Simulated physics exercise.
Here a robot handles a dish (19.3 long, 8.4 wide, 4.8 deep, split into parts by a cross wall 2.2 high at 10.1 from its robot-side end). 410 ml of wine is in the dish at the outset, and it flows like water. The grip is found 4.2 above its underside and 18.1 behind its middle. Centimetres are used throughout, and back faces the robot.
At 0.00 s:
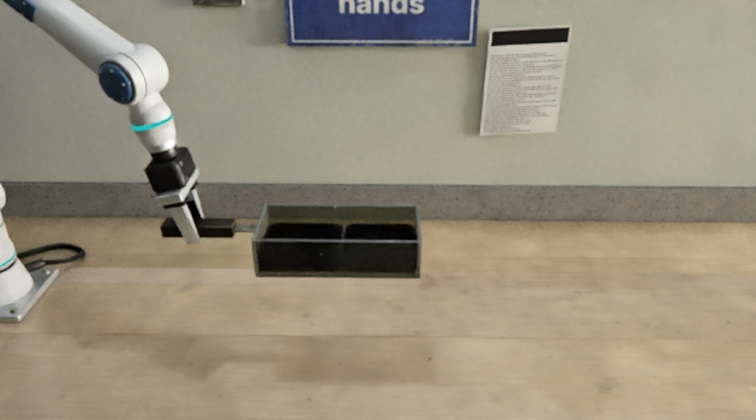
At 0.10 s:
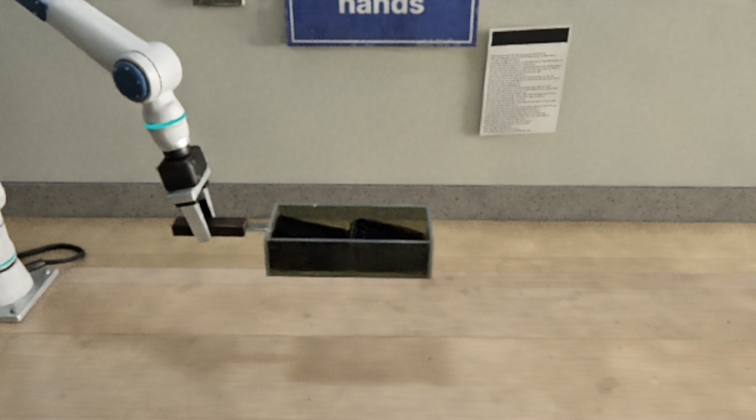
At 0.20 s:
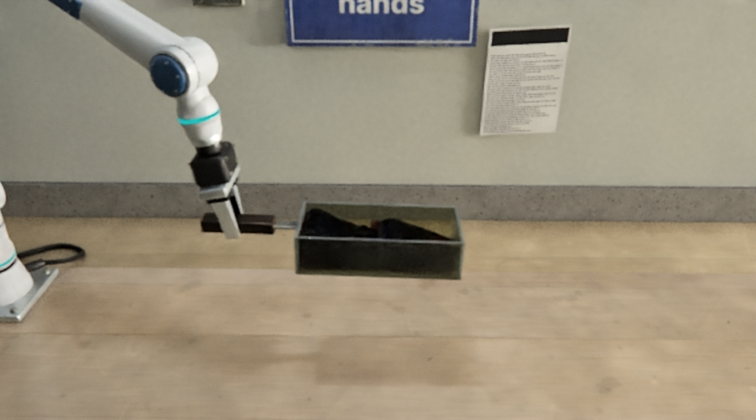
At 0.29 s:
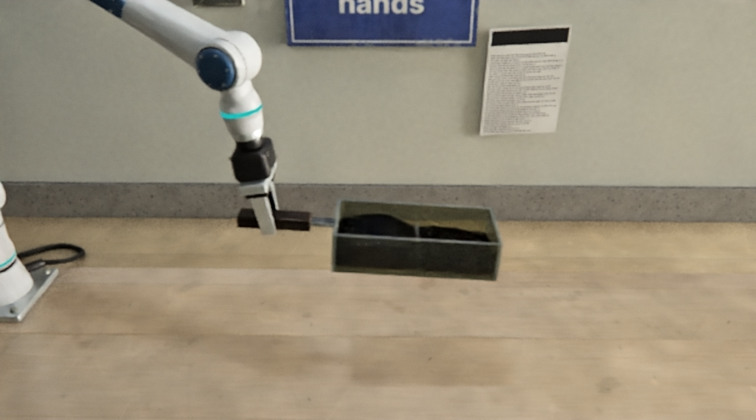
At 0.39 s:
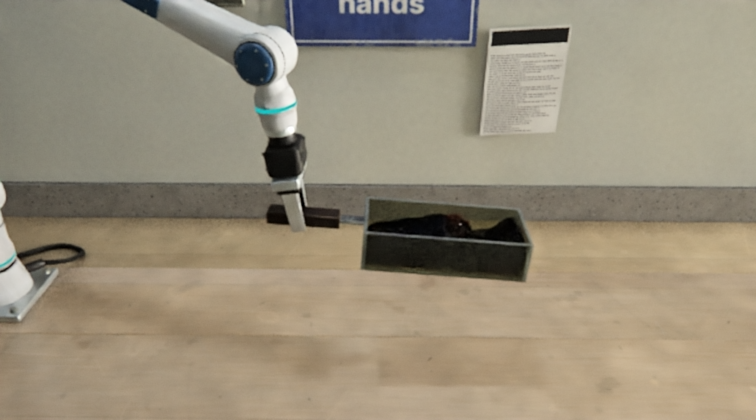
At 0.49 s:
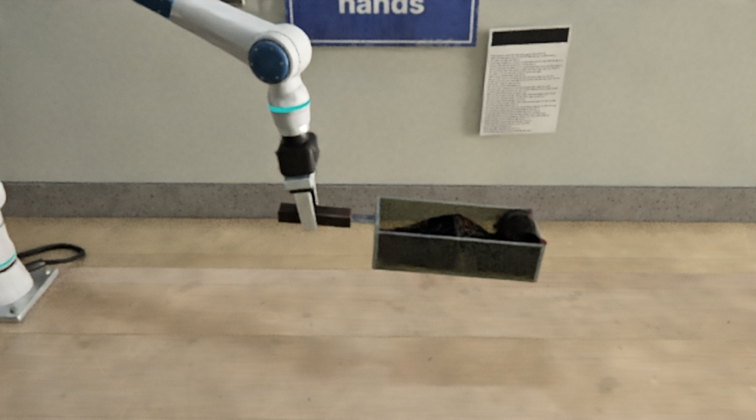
A robot arm carried a clear, divided dish of dark liquid to the right above a wooden surface, gradually tilting its right end slightly downward as the liquid sloshed back and forth inside.
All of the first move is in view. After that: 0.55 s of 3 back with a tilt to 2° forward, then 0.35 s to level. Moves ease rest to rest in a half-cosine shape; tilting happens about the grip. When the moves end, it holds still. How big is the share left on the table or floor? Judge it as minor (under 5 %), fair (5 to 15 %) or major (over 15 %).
Minor.
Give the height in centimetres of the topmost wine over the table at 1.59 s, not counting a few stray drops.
Up to 22 cm.
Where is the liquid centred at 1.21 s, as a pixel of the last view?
Somewhere close to (437, 235), I'd say.
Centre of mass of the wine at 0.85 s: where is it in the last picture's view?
Near (446, 239).
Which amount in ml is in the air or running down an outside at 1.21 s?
Estimate: About 0 ml.
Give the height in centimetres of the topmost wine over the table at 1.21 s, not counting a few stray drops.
Stray drops aside, I'd put it at close to 22 cm.
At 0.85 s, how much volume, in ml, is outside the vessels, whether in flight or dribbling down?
Roughly 0 ml at that moment.
By 0.85 s, tilted 3° forward, liquid up to 22 above the table; 235 ml in the far-side part, 160 ml in the robot-side part, 10 ml on the table or floor.
By 1.21 s, tilted 1° forward, liquid up to 22 above the table; 210 ml in the far-side part, 190 ml in the robot-side part, 10 ml on the table or floor.
By 1.59 s, level, liquid up to 23 above the table; 200 ml in the far-side part, 200 ml in the robot-side part, 10 ml on the table or floor.
By 2.39 s, level, liquid up to 22 above the table; 205 ml in the robot-side part, 195 ml in the far-side part, 10 ml on the table or floor.
Final state, 205 ml in the robot-side part, 195 ml in the far-side part, 10 ml on the table or floor. That is 2 % on the table or floor.
